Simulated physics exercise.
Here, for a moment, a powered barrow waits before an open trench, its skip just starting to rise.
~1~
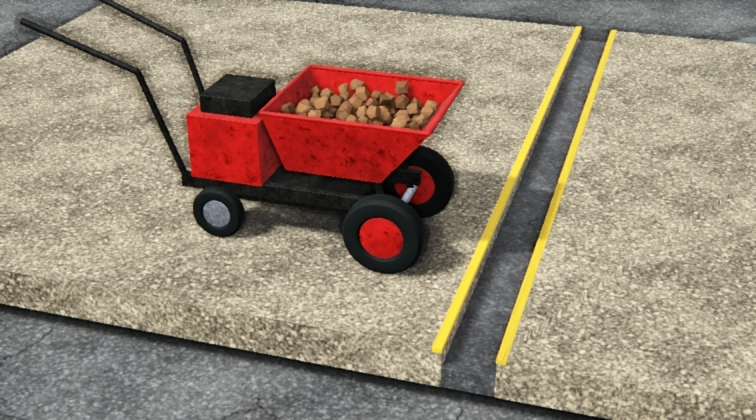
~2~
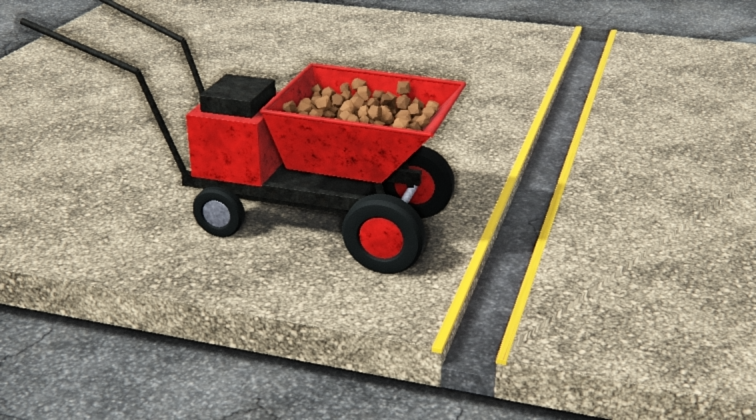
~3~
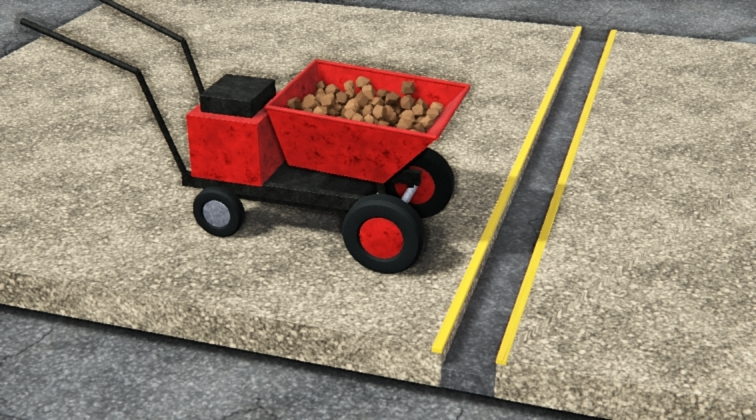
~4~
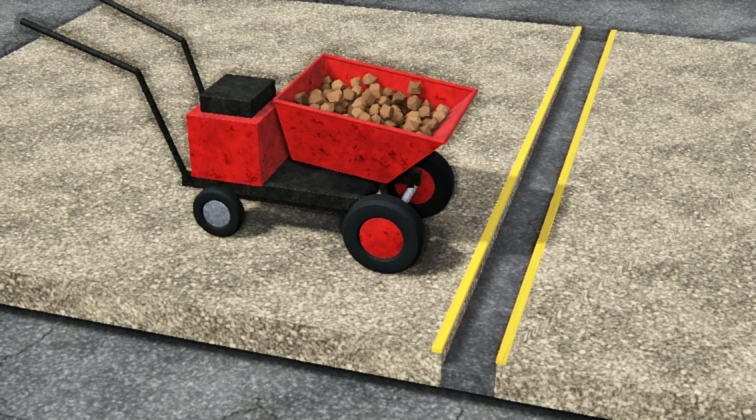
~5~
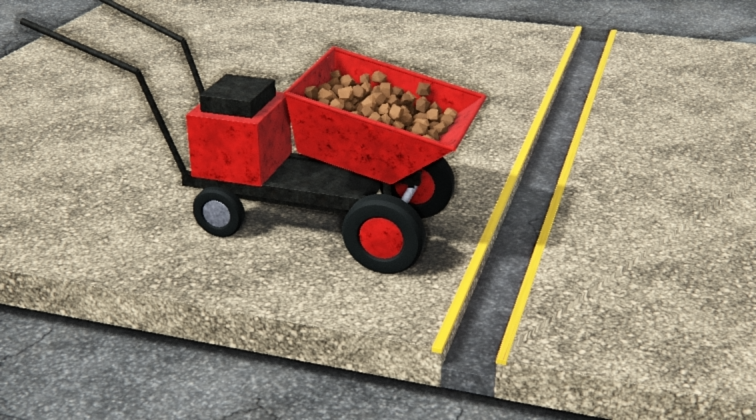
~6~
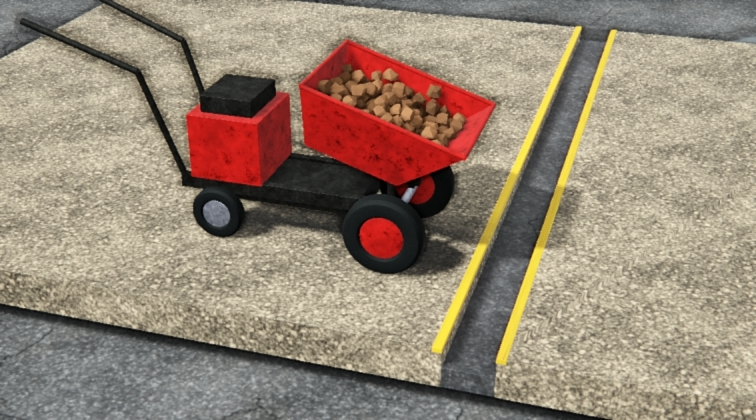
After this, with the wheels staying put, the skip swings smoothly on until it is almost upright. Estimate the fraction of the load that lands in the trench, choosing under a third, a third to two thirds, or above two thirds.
I predict a trench share smaller than one third.
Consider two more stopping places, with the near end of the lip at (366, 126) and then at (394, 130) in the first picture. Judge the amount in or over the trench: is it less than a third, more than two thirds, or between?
At the first place the answer is one to two thirds, and at the second it is one to two thirds.
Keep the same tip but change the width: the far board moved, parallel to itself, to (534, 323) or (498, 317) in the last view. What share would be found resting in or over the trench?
The first try comes to close to 30 per cent, the next to 0 per cent.
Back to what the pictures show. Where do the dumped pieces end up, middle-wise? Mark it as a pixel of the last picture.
(570, 257).
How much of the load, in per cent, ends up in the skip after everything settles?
About 30 %.
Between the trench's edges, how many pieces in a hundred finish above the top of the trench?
Roughly 30 percent.
Soon after the last picture, skip tipped steeply; all in the skip.
A little later, skip tipped right over; about two thirds in the skip; a stray few in or heaped over the trench; about a third beyond it; a stray few falling.
Later still, skip tipped right over; about a third in the skip; a small part in or heaped over the trench; about half beyond it.
At rest, skip tipped right over; about a third in the skip; a small part in or heaped over the trench; about half beyond it.
